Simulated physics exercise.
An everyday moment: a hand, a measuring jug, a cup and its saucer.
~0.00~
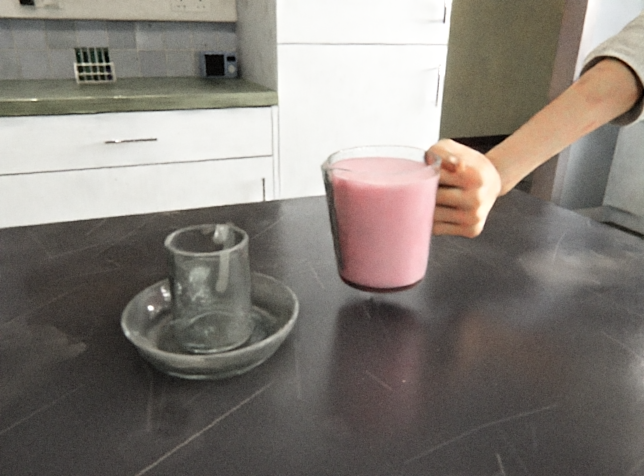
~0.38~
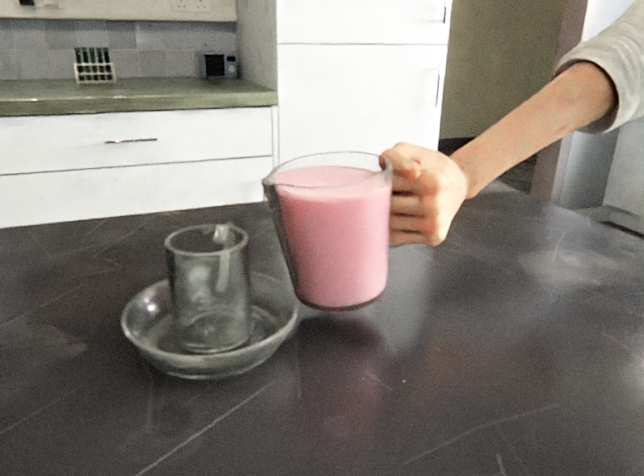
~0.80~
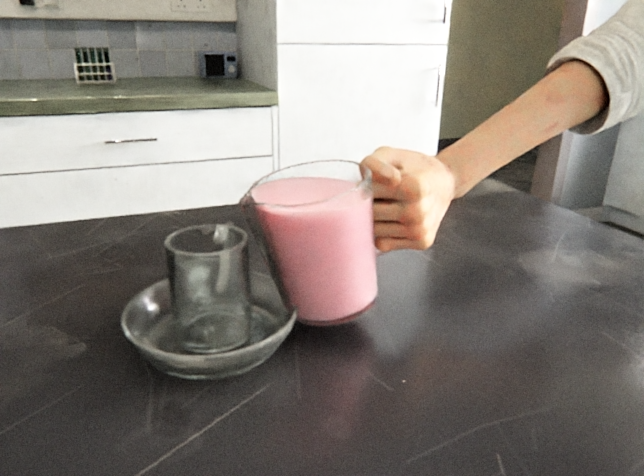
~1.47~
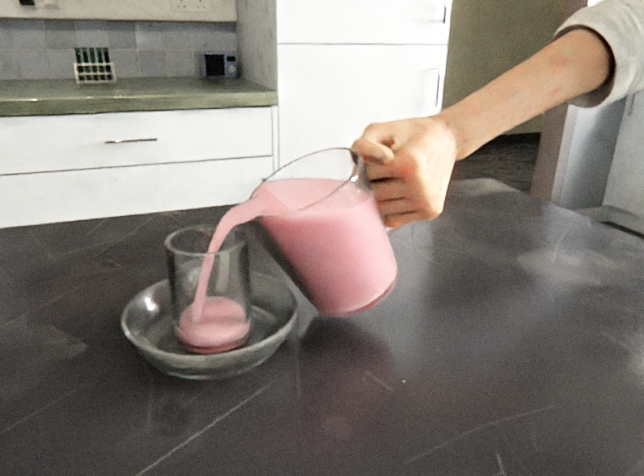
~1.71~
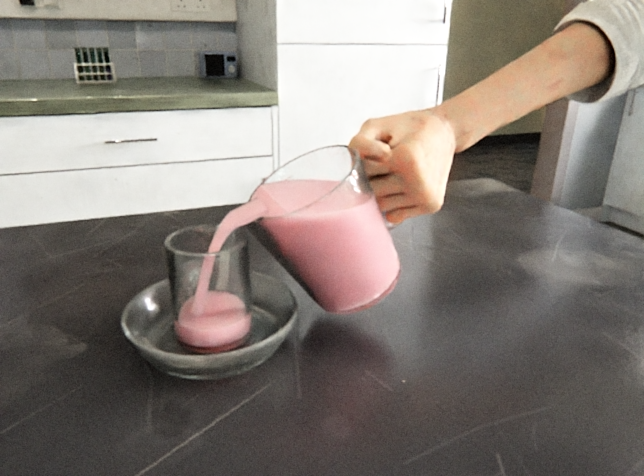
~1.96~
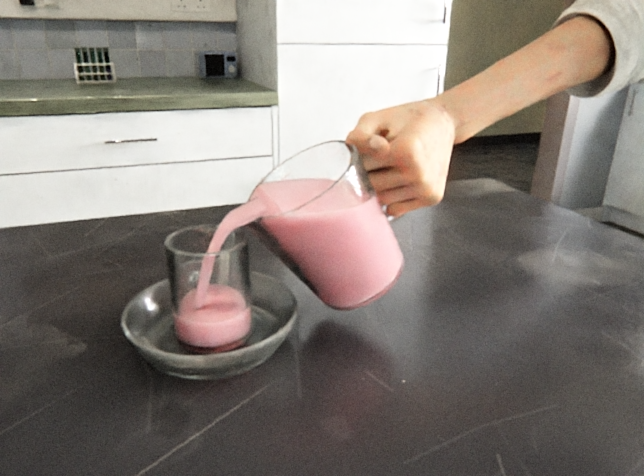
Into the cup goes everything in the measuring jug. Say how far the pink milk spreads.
The cup will not manage, and neither will the saucer.
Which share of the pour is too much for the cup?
Value: Around 65 %.
Around 5.8 s, the cup is full to the brim; the saucer is wet, with room to spare.
Around 8.9 s, the cup is full to the brim; the saucer is full and running over.
Around 11.6 s, the cup is full to the brim; the saucer is full and running over.
